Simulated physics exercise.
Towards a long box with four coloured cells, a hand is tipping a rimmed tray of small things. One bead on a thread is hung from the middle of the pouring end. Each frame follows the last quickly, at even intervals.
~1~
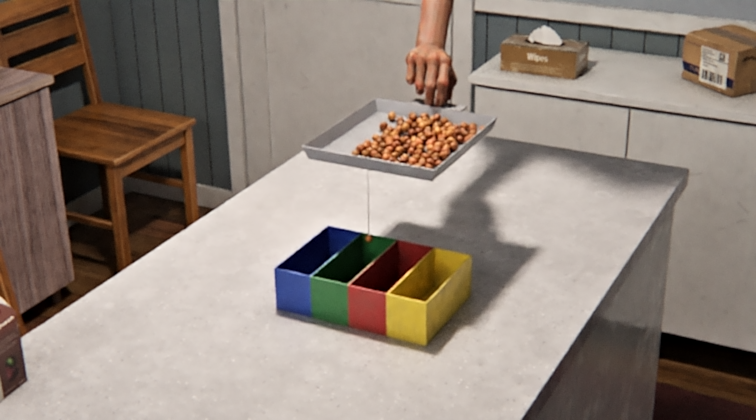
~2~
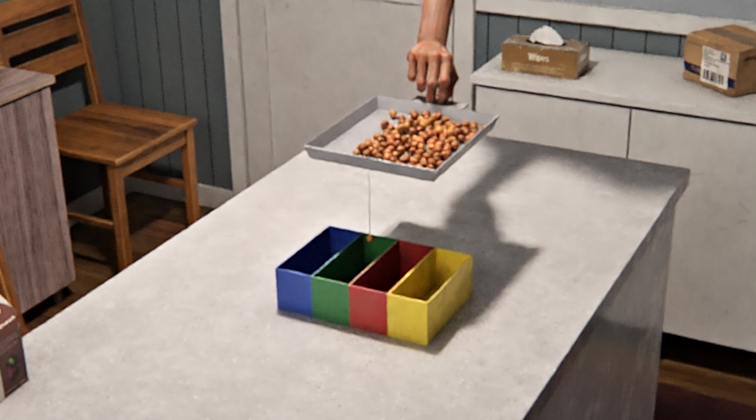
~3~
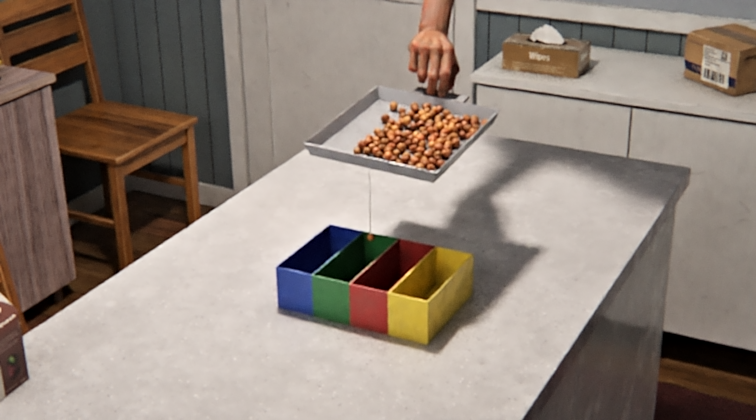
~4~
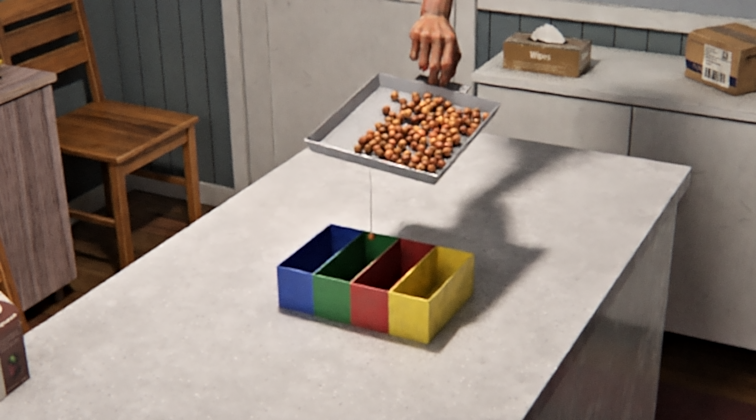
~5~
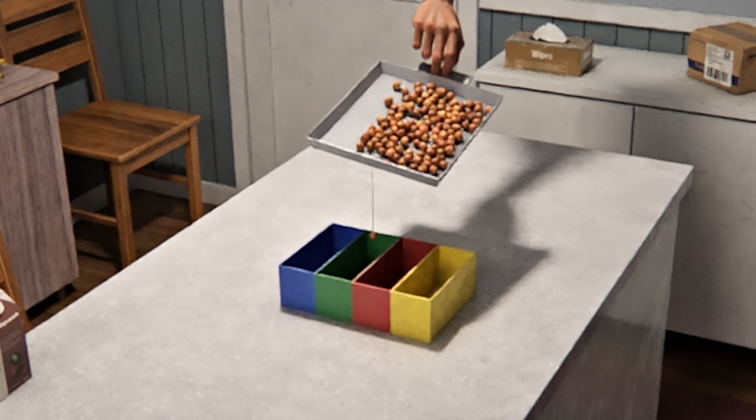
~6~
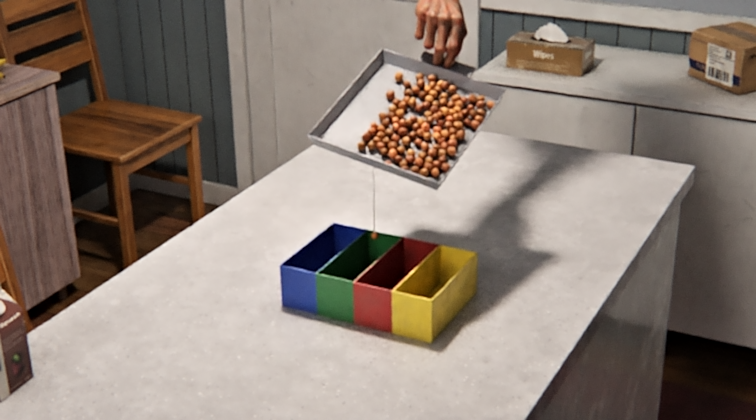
A hand tilts a grey rimmed tray of hazelnuts above a box with blue, green, red and yellow cells, gradually lowering its near right corner while the nuts shift slightly and a small bead hangs from a thread below.
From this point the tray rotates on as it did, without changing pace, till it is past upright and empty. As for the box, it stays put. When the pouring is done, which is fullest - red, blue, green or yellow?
Fullest: The yellow cell.
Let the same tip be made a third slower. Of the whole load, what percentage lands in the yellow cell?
It would be close to 60 per cent.
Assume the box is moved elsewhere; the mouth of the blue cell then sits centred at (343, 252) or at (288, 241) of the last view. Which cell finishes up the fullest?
Result 1: The red cell; result 2: The cell in yellow.
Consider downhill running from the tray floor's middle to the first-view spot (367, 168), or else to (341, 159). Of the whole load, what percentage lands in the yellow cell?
The first try would leave around 10 per cent there, the second around 0 per cent.
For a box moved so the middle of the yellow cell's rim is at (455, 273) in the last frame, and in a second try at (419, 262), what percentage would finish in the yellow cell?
Roughly 20 % and 70 %.
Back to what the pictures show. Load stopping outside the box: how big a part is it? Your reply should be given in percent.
About 0 per cent.
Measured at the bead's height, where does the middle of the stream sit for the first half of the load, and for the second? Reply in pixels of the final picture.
The early half goes through (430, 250), the late half through (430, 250).
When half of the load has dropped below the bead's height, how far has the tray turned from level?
About 105 degrees.
Soon, tray tipped steeply; nearly all on the tray; a stray few falling or outside the box.
A while on, tray tipped past a quarter turn; a small part on the tray; about half in the yellow cell; about a third in the red cell; a stray few in the green cell; a small part falling or outside the box.
Towards the end, tray tipped past a quarter turn; about half in the yellow cell; about a third in the red cell; a stray few in the green cell; a small part falling or outside the box.
Finally, tray tipped past a quarter turn; about half in the yellow cell; about a third in the red cell; a stray few in the green cell; none in the blue cell; a small part outside the box.
